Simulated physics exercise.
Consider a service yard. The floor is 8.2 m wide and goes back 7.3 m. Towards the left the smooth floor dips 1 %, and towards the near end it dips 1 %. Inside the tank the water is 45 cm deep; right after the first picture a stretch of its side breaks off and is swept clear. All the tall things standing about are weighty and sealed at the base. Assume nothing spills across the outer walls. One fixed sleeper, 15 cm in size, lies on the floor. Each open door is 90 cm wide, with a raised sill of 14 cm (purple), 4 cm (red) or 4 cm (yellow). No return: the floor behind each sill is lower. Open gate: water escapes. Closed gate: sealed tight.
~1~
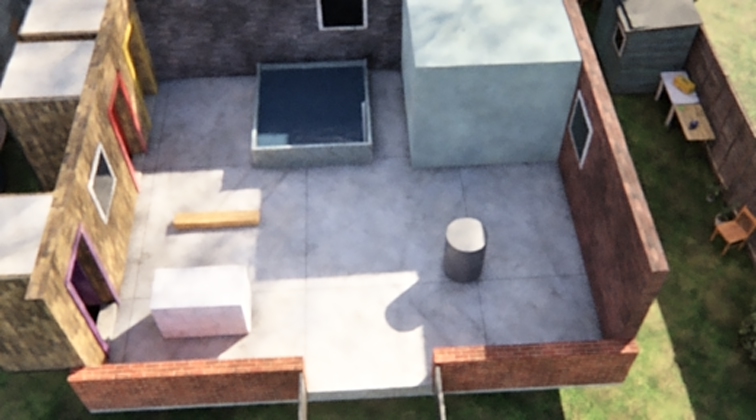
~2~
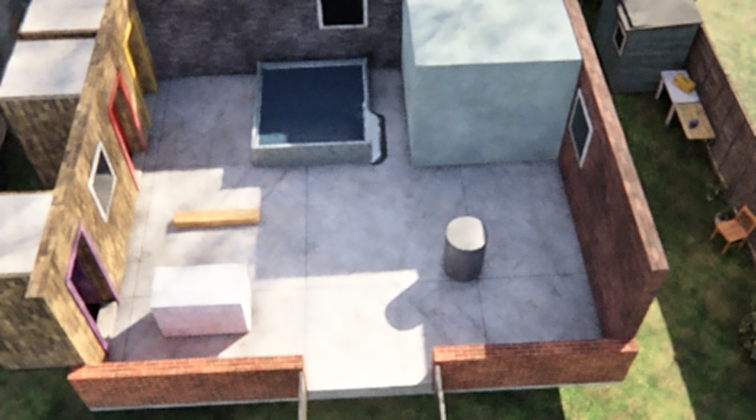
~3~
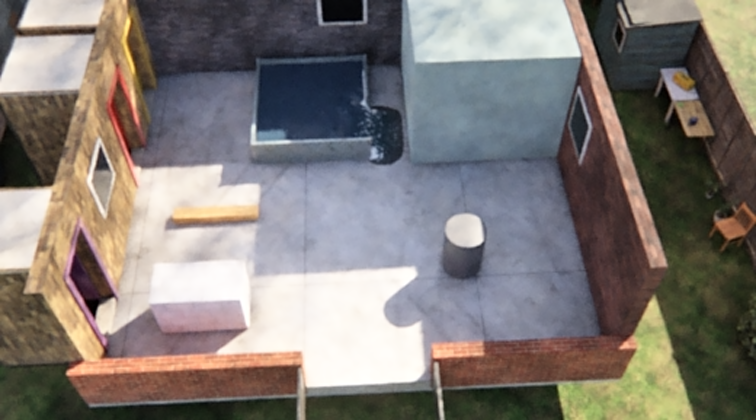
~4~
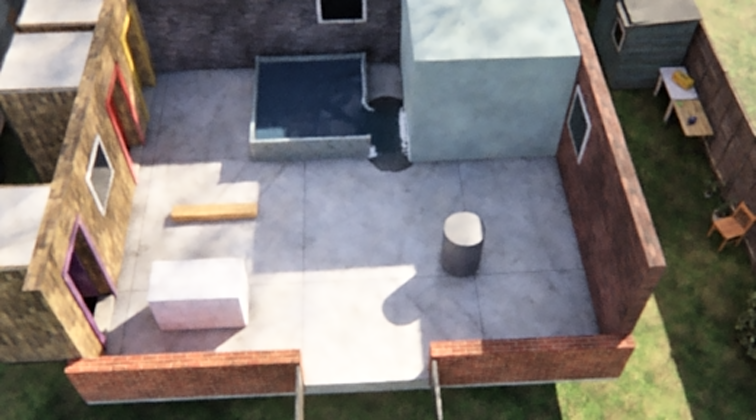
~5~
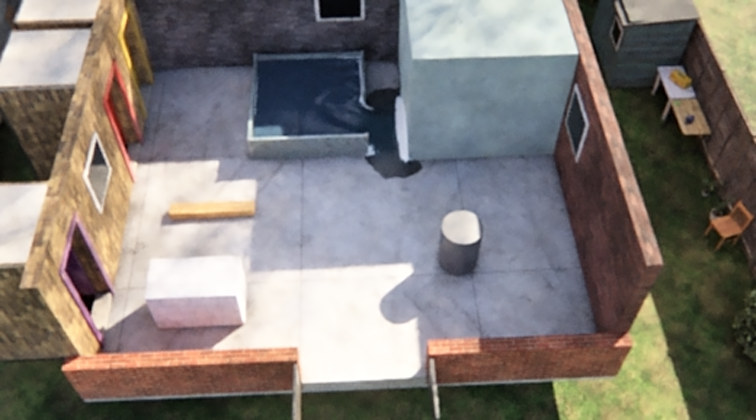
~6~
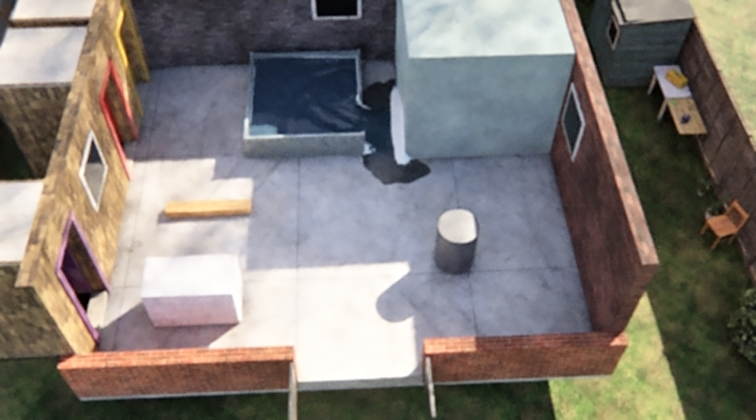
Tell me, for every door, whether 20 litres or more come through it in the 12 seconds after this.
Purple door - less than 20 litres; red door - less than 20 litres; yellow door - 20 litres or more.
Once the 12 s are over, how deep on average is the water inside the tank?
12 cm.
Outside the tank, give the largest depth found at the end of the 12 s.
Max around 11 cm.
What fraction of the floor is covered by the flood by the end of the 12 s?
Roughly 70 % of the floor.
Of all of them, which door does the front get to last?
That would be the purple one.
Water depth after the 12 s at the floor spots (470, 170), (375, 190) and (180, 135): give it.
Roughly 1, 3, 2 cm.
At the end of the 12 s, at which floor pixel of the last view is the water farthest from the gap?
Point: Roughly (93, 377).
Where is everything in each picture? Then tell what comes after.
In the first frame, the tank at (312, 105) is whole and still, 45 cm deep.
In the second frame, water pours out at (368, 133) and has run 0.7 m, to (379, 161); deepest outside 14 cm, 45 cm at the tank's back.
In the third frame, the front is at (388, 162), 0.8 m from the gap at (367, 131); 0.7 m2 of floor is under water; 45 cm left at the back of the tank.
In the fourth frame, the front is at (408, 161), 1.1 m from the gap at (366, 129); 1.2 m2 of floor is under water; 45 cm left at the back of the tank.
In the fifth frame, water pours out at (364, 127) and has run 1.4 m, to (400, 91); deepest outside 48 cm, 45 cm at the tank's back.
In the sixth frame, water pours out at (361, 126) and has run 1.6 m, to (419, 172); deepest outside 65 cm, 46 cm at the tank's back.
A moment later water covers 10 % of the floor and is deepest (38 cm) near (397, 134); purple door not reached, red door not reached, yellow door not reached.
Soon after water covers 20 % of the floor and is deepest (34 cm) near (389, 134); purple door not reached, red door not reached, yellow door not reached.
Next water covers 40 % of the floor and is deepest (26 cm) near (393, 78); purple door not reached, red door not reached, yellow door not reached.
Later on water covers 60 % of the floor and is deepest (15 cm) near (371, 135); purple door 3 cm at the sill, 0 L in, red door 3 cm at the sill, 0 L in, yellow door 8 cm at the sill, 46 L in.
At the end water covers 70 % of the floor and is deepest (11 cm) near (371, 135); purple door 6 cm at the sill, 0 L in, red door 2 cm at the sill, 0 L in, yellow door 5 cm at the sill, 66 L in.
